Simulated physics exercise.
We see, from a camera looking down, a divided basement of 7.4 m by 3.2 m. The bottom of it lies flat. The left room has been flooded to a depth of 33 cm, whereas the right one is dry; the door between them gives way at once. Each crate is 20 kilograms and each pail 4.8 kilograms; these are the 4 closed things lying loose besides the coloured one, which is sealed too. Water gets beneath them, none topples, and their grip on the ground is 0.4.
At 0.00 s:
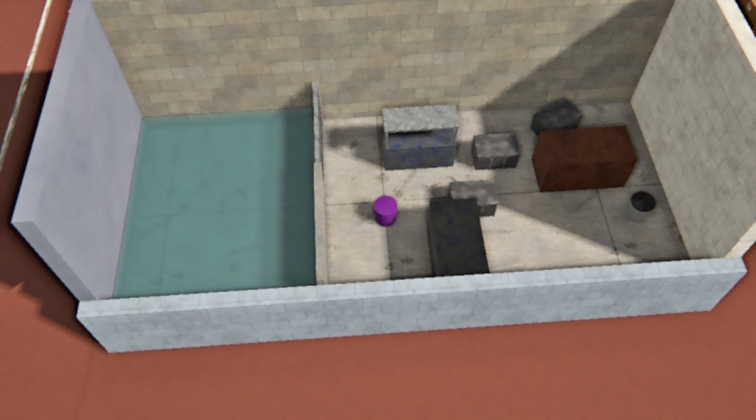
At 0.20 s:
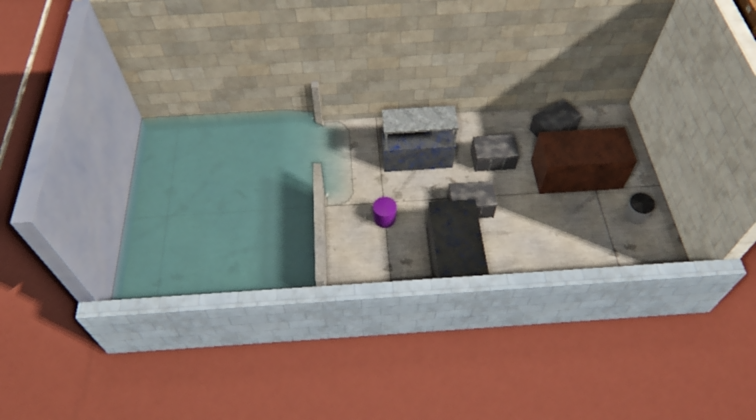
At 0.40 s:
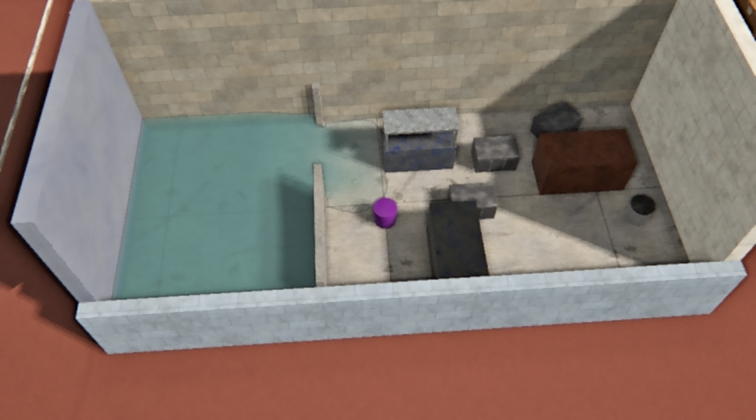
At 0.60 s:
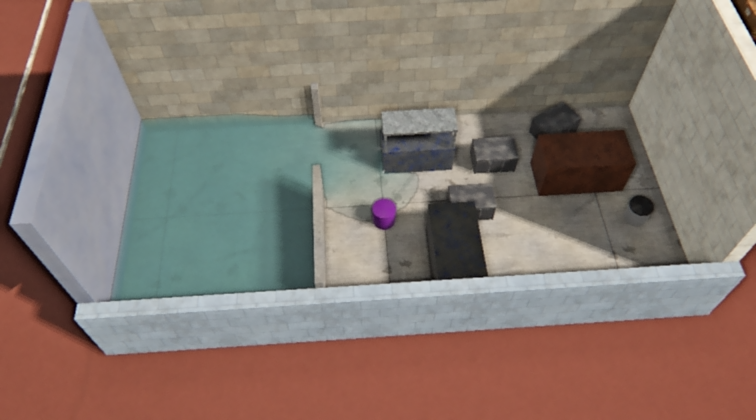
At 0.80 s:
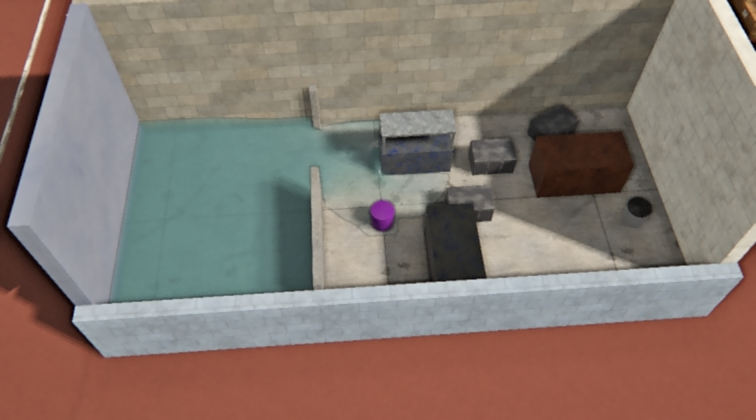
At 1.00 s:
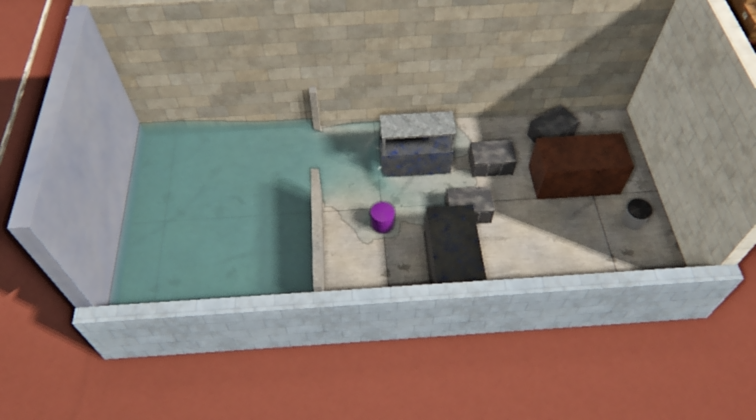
In the video, a gap opens in the wall dividing a flooded left room from a dry right one, and water spreads across the right floor toward a purple pail and grey blocks, while the objects stay in place.
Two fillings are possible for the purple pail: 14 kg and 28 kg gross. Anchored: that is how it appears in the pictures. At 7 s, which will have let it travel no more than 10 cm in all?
Only heavy qualifies.
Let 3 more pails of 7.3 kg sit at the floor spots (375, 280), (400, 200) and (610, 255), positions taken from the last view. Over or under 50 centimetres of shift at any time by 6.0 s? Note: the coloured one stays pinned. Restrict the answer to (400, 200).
For that one: It exceeds that.
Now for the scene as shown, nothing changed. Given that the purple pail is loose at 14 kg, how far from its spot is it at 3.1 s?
Shift: About 10 cm.
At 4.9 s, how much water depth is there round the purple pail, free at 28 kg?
About 7 cm.
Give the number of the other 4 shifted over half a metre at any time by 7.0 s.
It works out to 4.
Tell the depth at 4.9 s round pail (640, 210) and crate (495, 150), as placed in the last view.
I'd put it at 5 cm and 10 cm respectively.
After 1.4 s the purple pail would be 0 cm from its start with 14 kg and 0 cm from its start with 28 kg; 4 cm of water round it then.
After 3.1 s the purple pail would be 12 cm from its start with 14 kg and 0 cm from its start with 28 kg; 7 cm of water round it then.
After 4.9 s the purple pail would be 33 cm from its start with 14 kg and 0 cm from its start with 28 kg; 7 cm of water round it then.
After 7.0 s the purple pail would be 33 cm from its start with 14 kg and 0 cm from its start with 28 kg; 10 cm of water round it then.
